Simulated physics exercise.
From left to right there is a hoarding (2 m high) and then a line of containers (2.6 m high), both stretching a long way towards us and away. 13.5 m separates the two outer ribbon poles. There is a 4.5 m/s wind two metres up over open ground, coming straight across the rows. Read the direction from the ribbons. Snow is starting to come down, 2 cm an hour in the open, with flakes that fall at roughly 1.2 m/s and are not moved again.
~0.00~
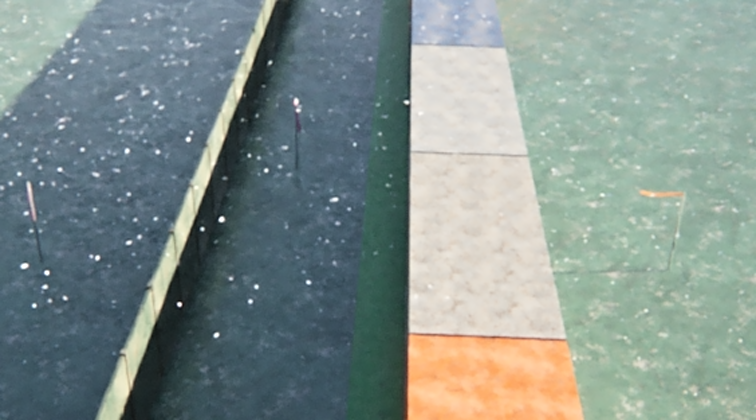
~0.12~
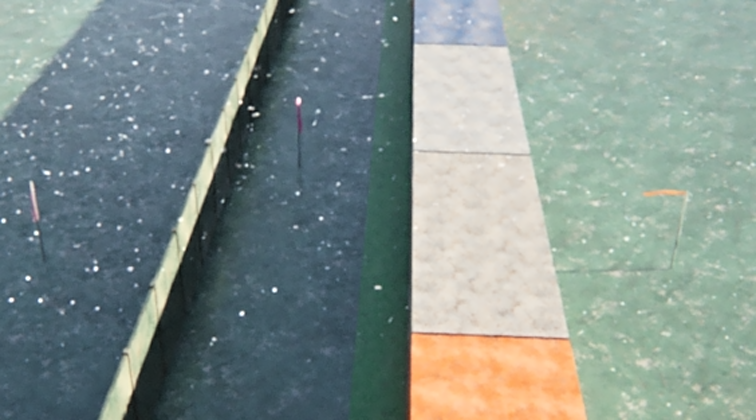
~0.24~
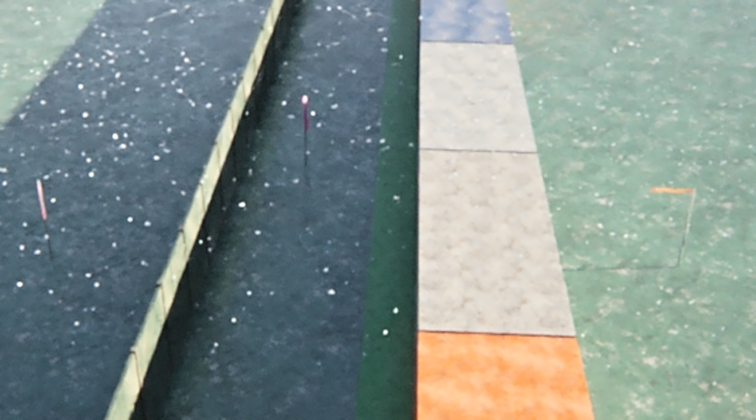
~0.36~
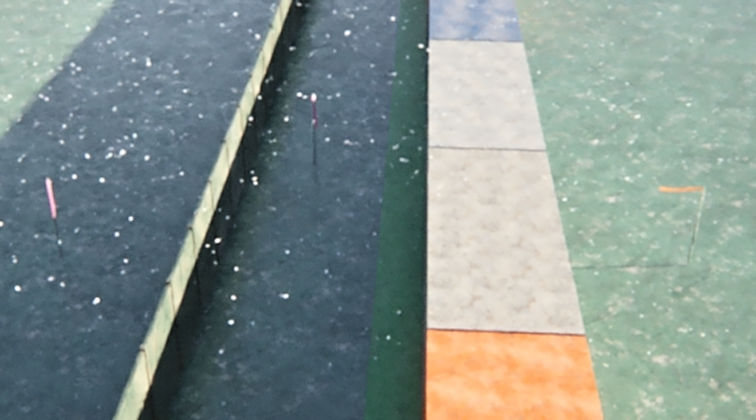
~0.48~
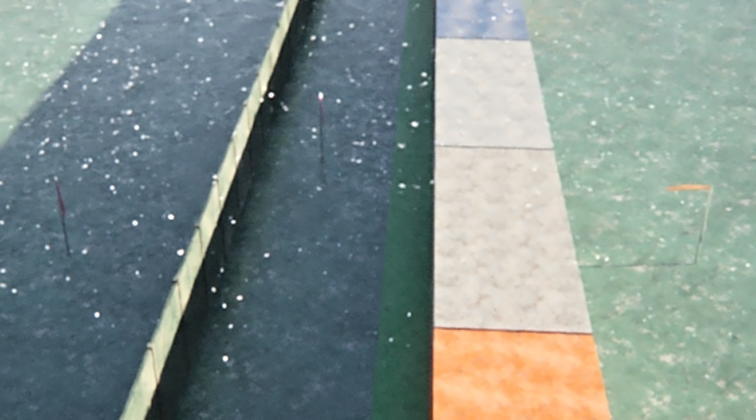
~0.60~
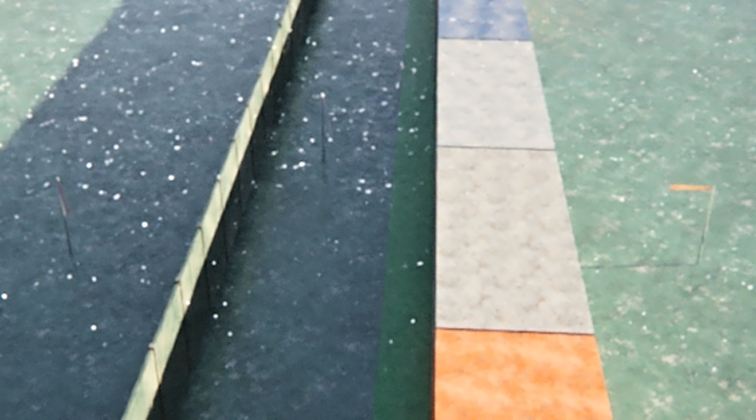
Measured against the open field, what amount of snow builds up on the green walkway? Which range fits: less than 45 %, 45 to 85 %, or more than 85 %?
That spot gets from 45 to 85 % of the open amount.
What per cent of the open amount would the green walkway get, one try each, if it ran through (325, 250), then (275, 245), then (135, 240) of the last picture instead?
Try 1: Near 70 %; try 2: Near 80 %; try 3: Near 80 %.
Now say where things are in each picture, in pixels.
In the first frame, the rows stand in the wind.
In the second frame, the right ribbon ends at (644, 194), leaning 85 degrees to the left and the green one passes (386, 256).
In the third frame, the inner ribbon ends at (307, 131), hanging almost straight, above the rows the flakes slant 85 degrees from upright, towards the left and the top of the hoarding crosses (219, 135).
In the fourth frame, the green one passes (404, 195).
In the fifth frame, the right ribbon ends at (668, 189), leaning 85 degrees to the left and above the rows the flakes slant 80 degrees from upright, towards the left.
In the sixth frame, the top of the hoarding crosses (237, 133).
In 10 minutes the green walkway collects 2 mm against 3 mm in the open.
In 30 minutes the green walkway collects 7 mm against 10 mm in the open.
In 60 minutes the green walkway collects 13 mm against 20 mm in the open, so the green walkway has 65 % of the open amount; the left half of it has 68 %, the right half 62 %.
